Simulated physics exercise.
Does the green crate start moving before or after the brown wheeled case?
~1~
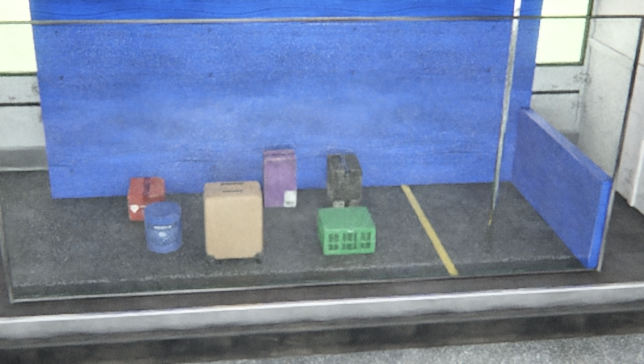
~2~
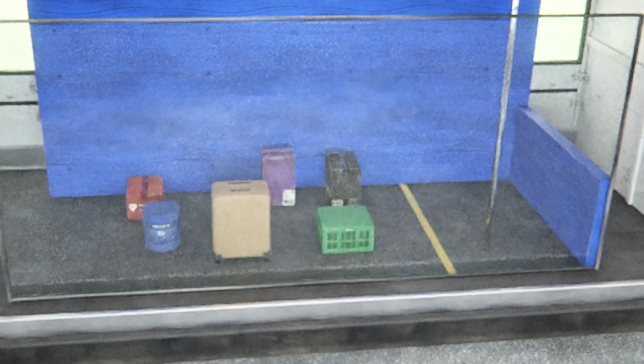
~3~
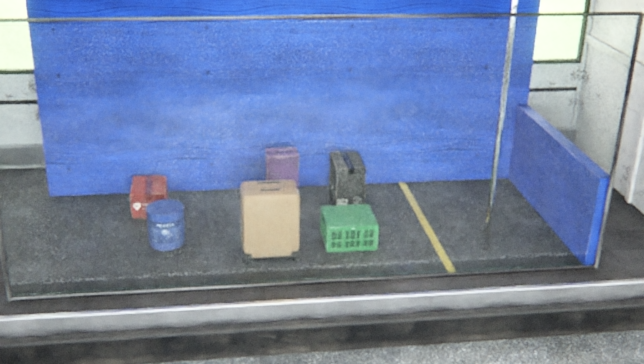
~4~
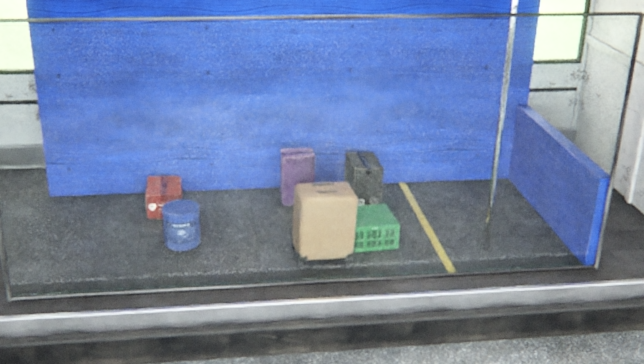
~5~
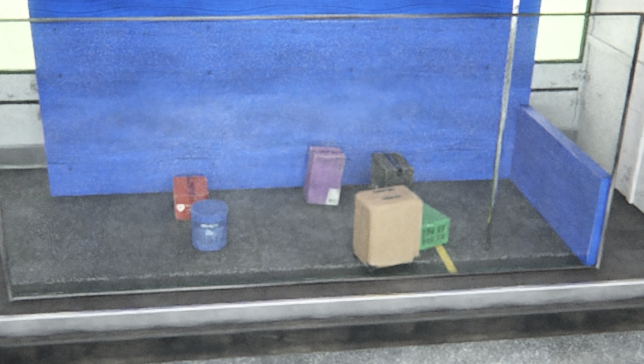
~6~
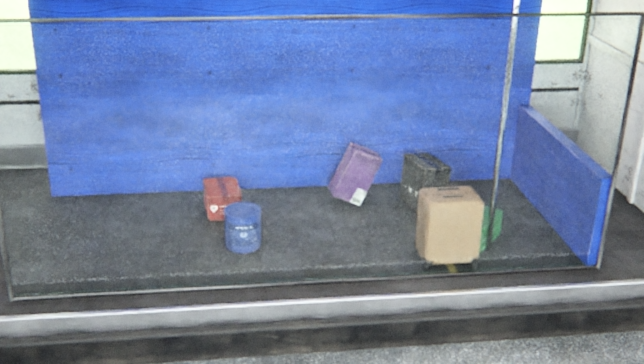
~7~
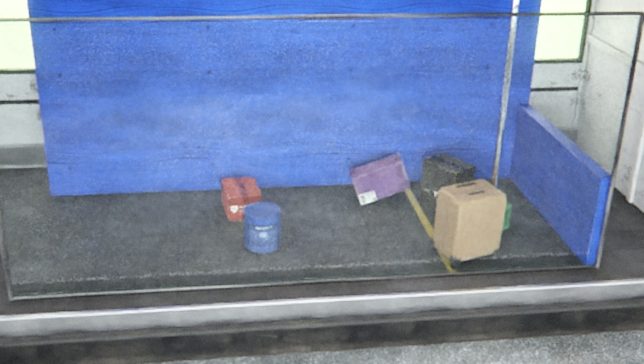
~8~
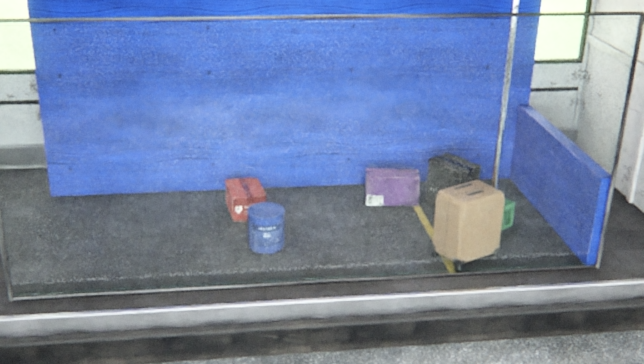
The green crate starts moving after the brown wheeled case, which is already heading right while the crate is still in its place.
